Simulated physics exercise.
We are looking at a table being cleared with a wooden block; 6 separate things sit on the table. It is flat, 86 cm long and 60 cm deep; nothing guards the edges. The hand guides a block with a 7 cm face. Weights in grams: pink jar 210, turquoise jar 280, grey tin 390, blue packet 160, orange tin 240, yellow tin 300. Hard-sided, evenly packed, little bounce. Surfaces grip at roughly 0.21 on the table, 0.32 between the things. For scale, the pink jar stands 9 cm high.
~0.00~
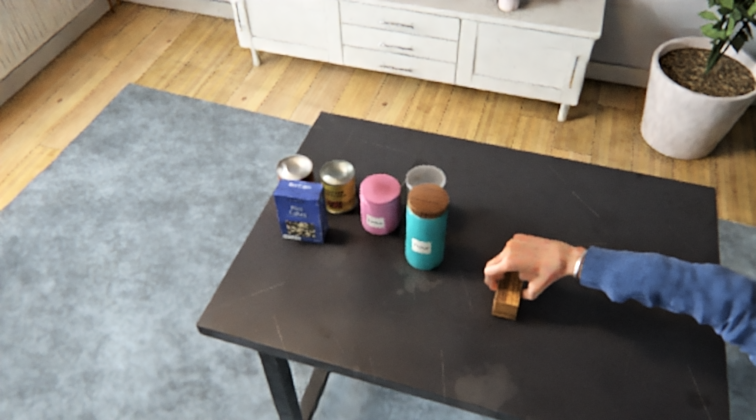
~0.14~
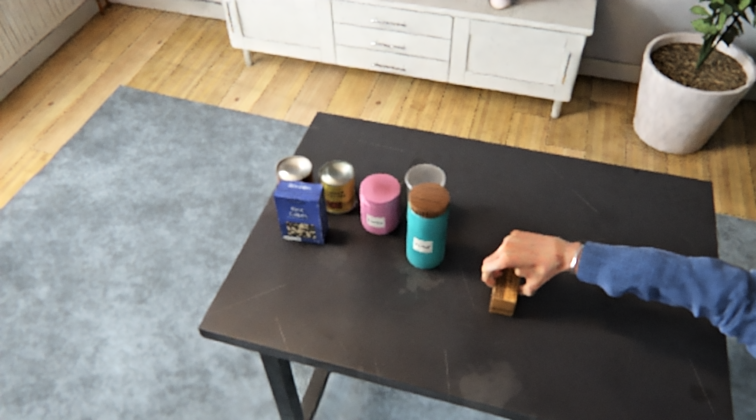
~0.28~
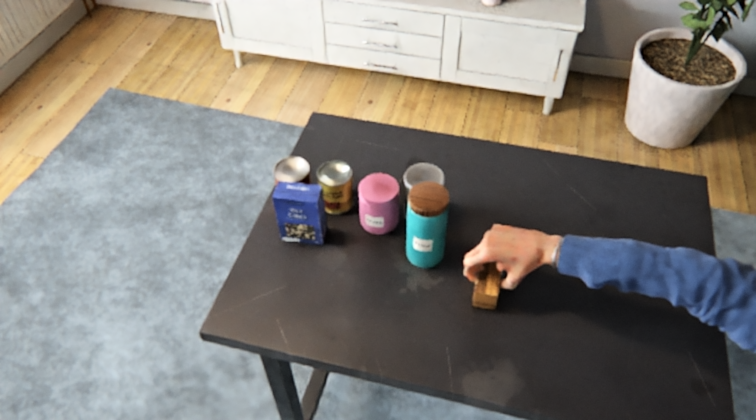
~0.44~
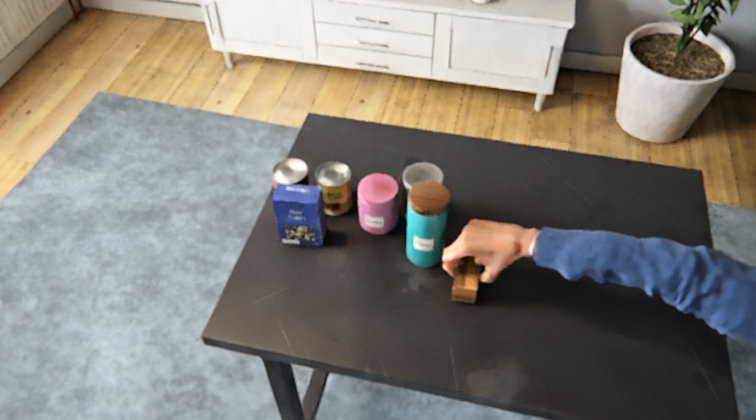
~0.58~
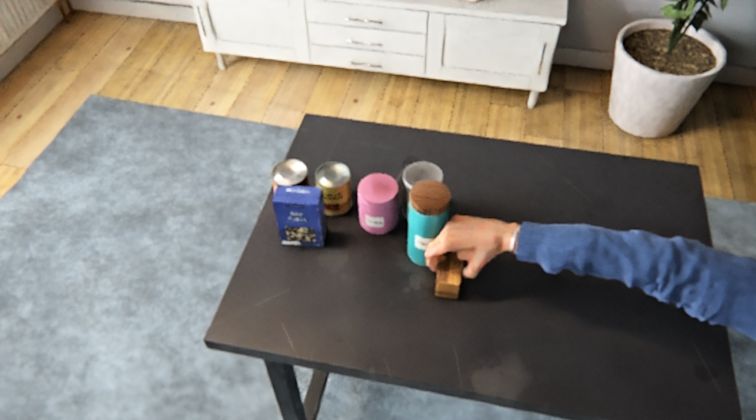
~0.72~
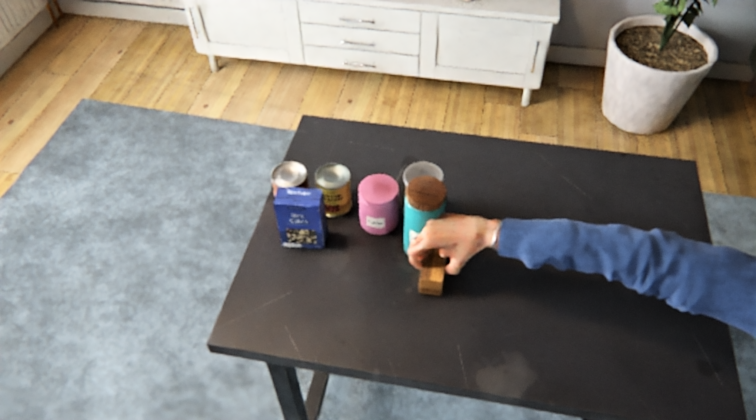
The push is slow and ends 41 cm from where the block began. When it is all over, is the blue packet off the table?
The blue packet is still on the table.
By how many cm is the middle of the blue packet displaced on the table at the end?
About 1 cm.
After 1.12 s, block slid 24 cm.
After 1.52 s, block slid 34 cm.
In the end (2.2 s), all 6 under 4 cm from the start. At the end, from the last picture's camera, blue packet near (301, 215).
